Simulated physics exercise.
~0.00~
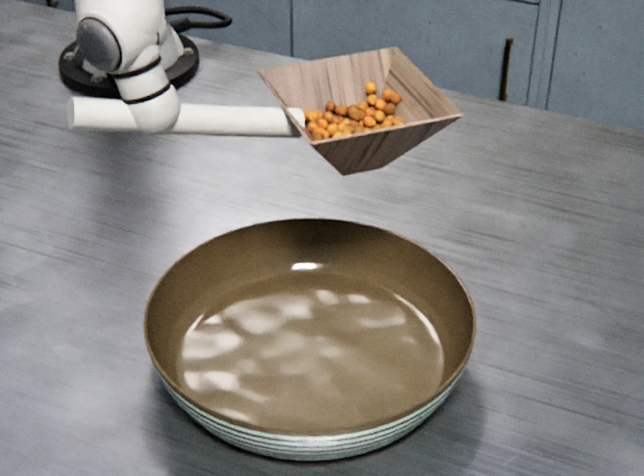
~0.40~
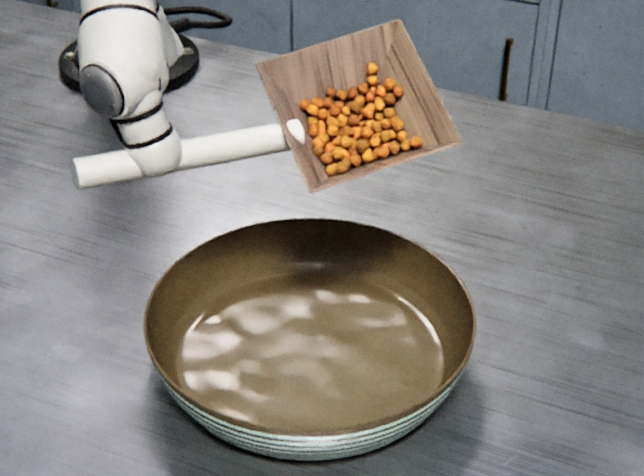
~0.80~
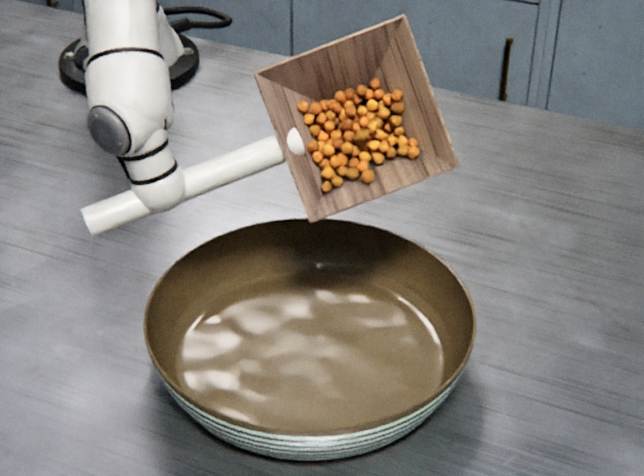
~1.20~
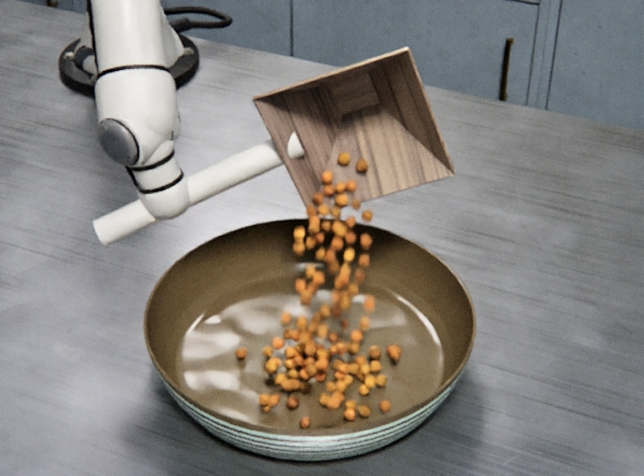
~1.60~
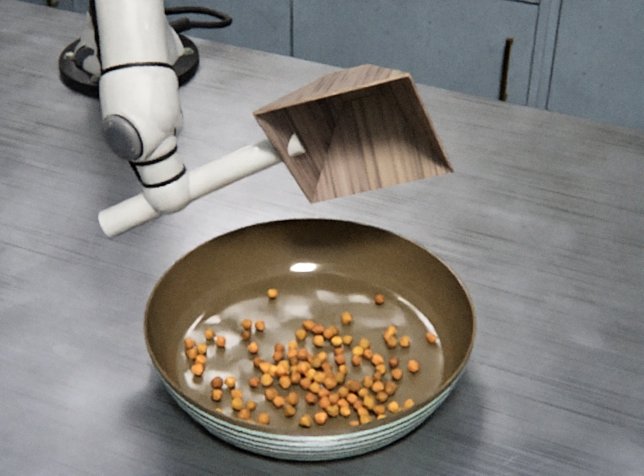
A wooden scoop of small orange-brown roasted chickpeas, held by a white robot arm at upper left, hangs above a wide pan with a brown interior and pale ridged outside. The pan sits on a grey streaked table before blue-grey cabinets, seen from above at an angle. The arm steadily tips the scoop forward, and the chickpeas stay bunched inside at first. As it tilts further, they pour over the lower edge in a stream and scatter in the pan. Finally the scoop hangs empty, tipped past vertical, with the chickpeas spread loosely across the pan's bottom.
